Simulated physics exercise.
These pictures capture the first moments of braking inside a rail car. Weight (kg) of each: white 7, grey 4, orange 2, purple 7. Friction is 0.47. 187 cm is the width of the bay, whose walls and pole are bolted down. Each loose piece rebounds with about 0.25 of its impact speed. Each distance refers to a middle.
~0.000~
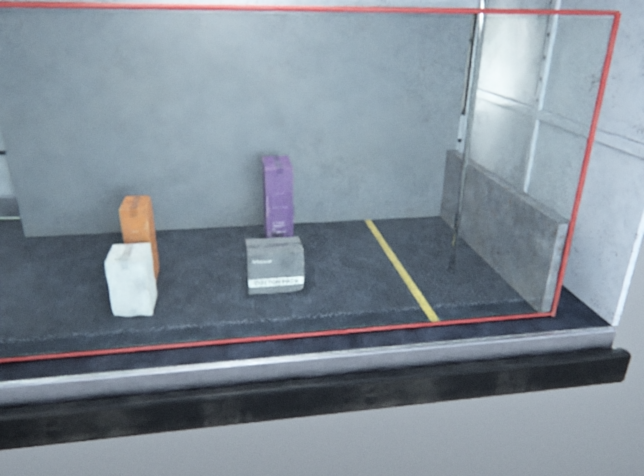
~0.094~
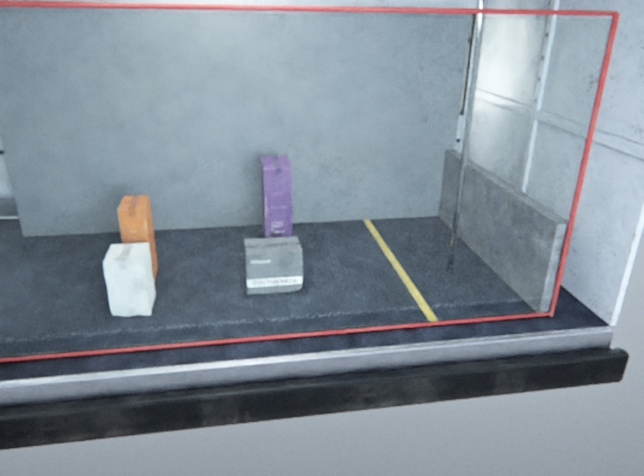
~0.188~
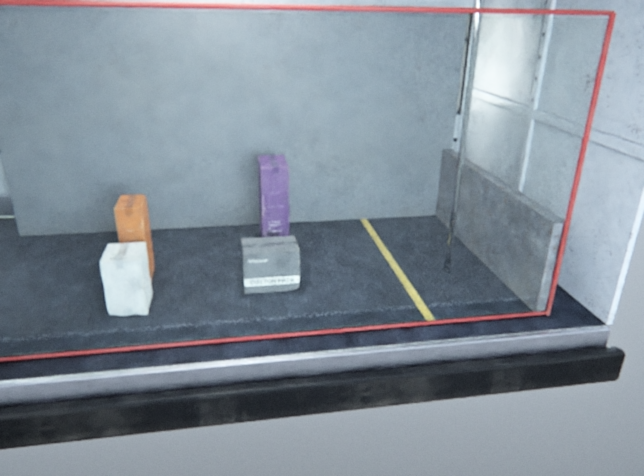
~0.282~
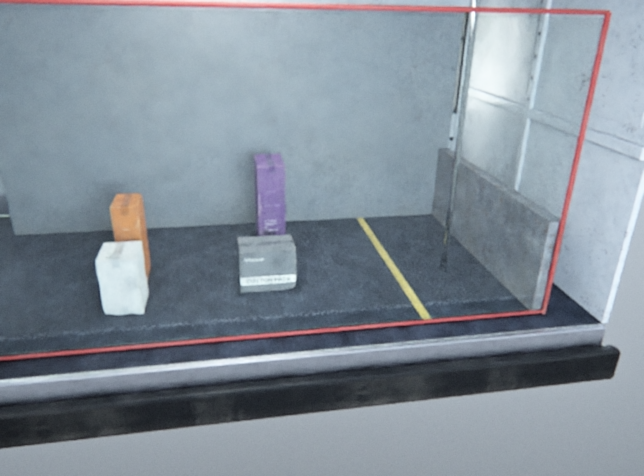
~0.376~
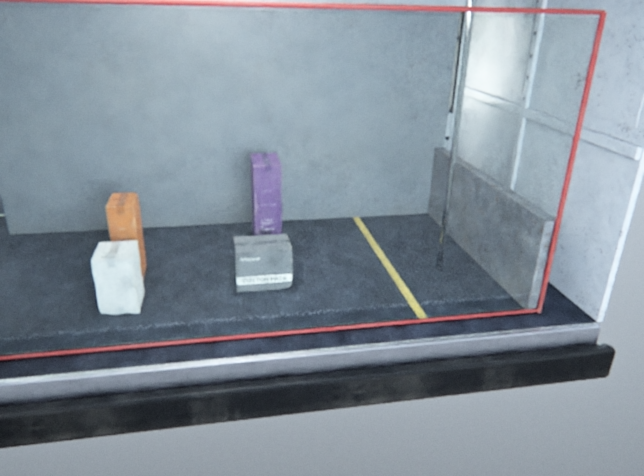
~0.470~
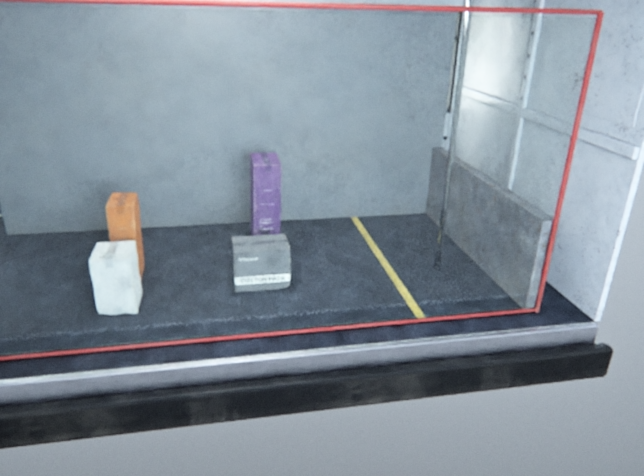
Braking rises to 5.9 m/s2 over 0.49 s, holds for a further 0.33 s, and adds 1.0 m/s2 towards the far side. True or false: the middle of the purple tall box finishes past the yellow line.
False.
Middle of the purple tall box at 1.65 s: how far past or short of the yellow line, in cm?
About 15 cm short.
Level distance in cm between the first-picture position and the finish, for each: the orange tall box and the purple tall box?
For the orange tall box it is 70, for the purple tall box it is 80.
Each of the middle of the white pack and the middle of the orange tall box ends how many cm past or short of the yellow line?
The white pack ends 170 cm short and the orange tall box ends 130 cm short.
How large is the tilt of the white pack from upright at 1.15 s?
I'd say it leans about 0 degrees.
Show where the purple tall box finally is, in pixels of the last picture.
Somewhere about (352, 227) in the final view.
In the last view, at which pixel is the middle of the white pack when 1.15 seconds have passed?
Pixel in the last view at that time: About (159, 272).
After 0.75 s the purple tall box is 75 cm short of the yellow line, tilted 25°, near (284, 201) in the last picture's view; the orange tall box 180 cm short of the yellow line, tilted 30°.
After 1.15 s the purple tall box is 20 cm short of the yellow line, tilted 85°, near (346, 223) in the last picture's view.
After 1.65 s the purple tall box is 15 cm short of the yellow line, tilted 90°, near (352, 227) in the last picture's view.
When all is still (1.9 s), white pack stops short of the yellow line; grey carton stops short of the yellow line; orange tall box stops short of the yellow line; purple tall box stops short of the yellow line.
